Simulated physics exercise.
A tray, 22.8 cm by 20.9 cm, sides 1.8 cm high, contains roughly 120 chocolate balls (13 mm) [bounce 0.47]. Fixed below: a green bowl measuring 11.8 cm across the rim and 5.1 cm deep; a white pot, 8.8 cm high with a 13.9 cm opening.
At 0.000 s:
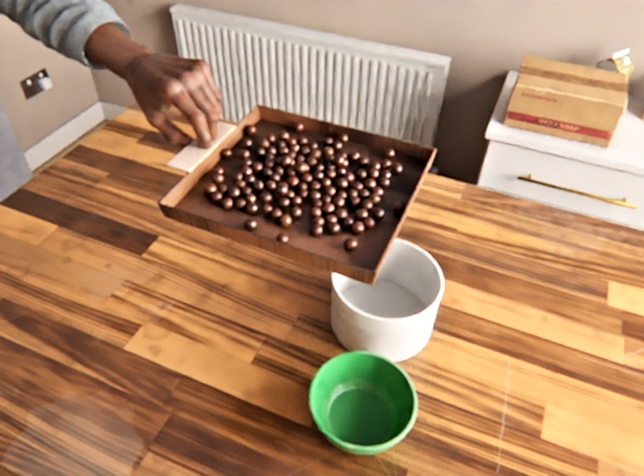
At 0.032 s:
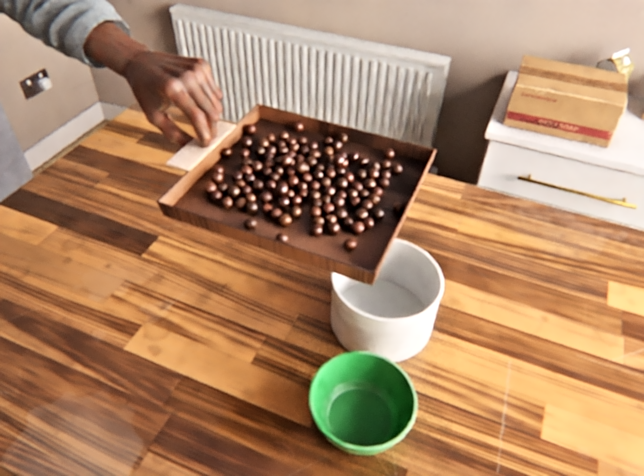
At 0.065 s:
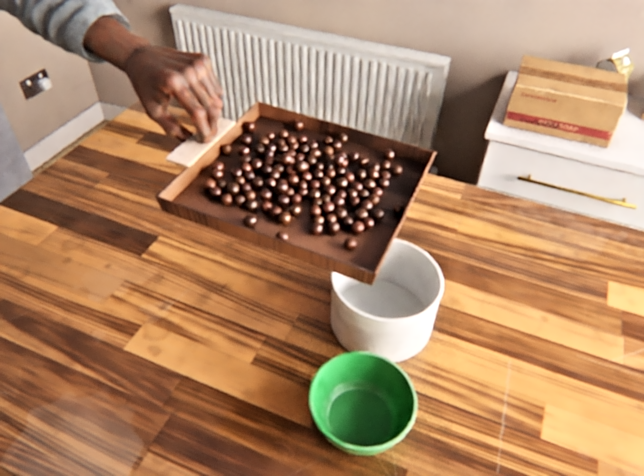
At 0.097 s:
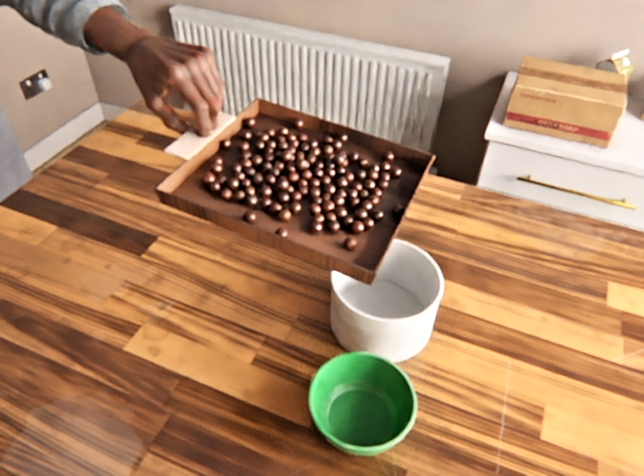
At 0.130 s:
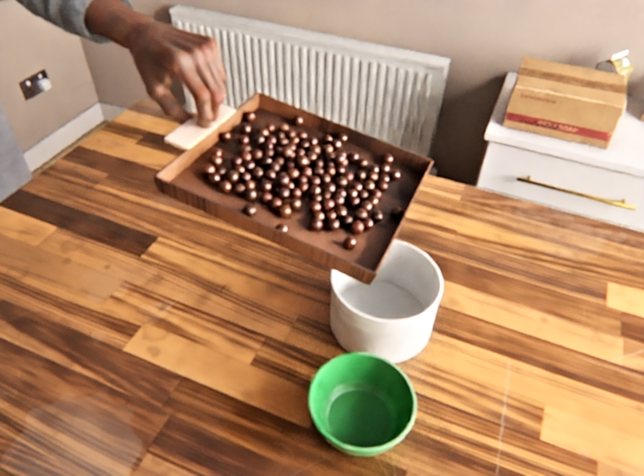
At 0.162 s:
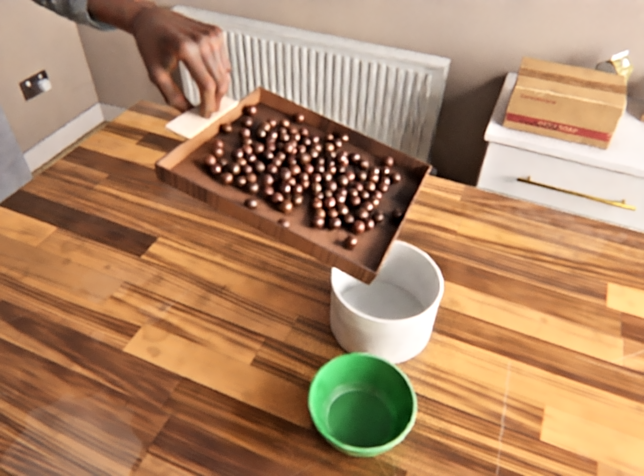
The video shows a hand holding a shallow brown tray of chocolate balls above a wooden table with a white pot and a green bowl, first keeping it nearly level, then gradually tilting it down toward the right.
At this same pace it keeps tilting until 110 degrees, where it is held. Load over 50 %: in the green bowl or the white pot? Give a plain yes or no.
Yes.
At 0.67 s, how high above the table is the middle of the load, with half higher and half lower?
Roughly 22 cm.
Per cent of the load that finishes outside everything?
About 10%.
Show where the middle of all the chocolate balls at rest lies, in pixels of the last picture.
Near pixel (383, 310).
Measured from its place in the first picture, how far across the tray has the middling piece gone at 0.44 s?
My guess would be some 6 cm.
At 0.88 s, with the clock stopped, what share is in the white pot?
Estimate: Close to 55 in a hundred.
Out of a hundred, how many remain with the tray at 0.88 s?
Roughly 10 %.
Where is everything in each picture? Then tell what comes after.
The first picture shows tray at (260, 237); tilt 0 degrees; leading edge at (410, 203); middle of the load at (306, 179); green bowl at (363, 397); white pot at (388, 276).
The second picture shows tray at (260, 237); tilt 1 degrees; leading edge at (410, 204); middle of the load at (306, 178).
The third picture shows tray at (260, 234); tilt 2 degrees; leading edge at (409, 205); middle of the load at (306, 177).
The fourth picture shows tray at (260, 230); tilt 5 degrees; low side back right; leading edge at (409, 207); middle of the load at (306, 175).
The fifth picture shows tray at (261, 224); tilt 9 degrees; low side back right; leading edge at (409, 209); middle of the load at (306, 173).
The sixth picture shows tray at (262, 218); tilt 14 degrees; low side back right; leading edge at (408, 212); middle of the load at (307, 170); green bowl at (362, 398); white pot at (387, 278). It turns about 135 degrees a second.
After 0.44 s, tilt 51 degrees; tray 100 %; middle of all pieces on or above the table near (357, 176).
After 0.67 s, tilt 82 degrees; tray 75 %, white pot 10 %, in the air 15 %; middle of all pieces on or above the table near (372, 209).
Then, at 0.88 s, tilt 108 degrees; tray 10 %, outside 5 %, white pot 55 %, in the air 25 %; middle of all pieces on or above the table near (381, 267).
After 1.09 s, tilt 110 degrees; outside 10 %, white pot 90 %; middle of all pieces on or above the table near (385, 301).
In the end, at 2.0 s, outside 10 %, white pot 90 %.
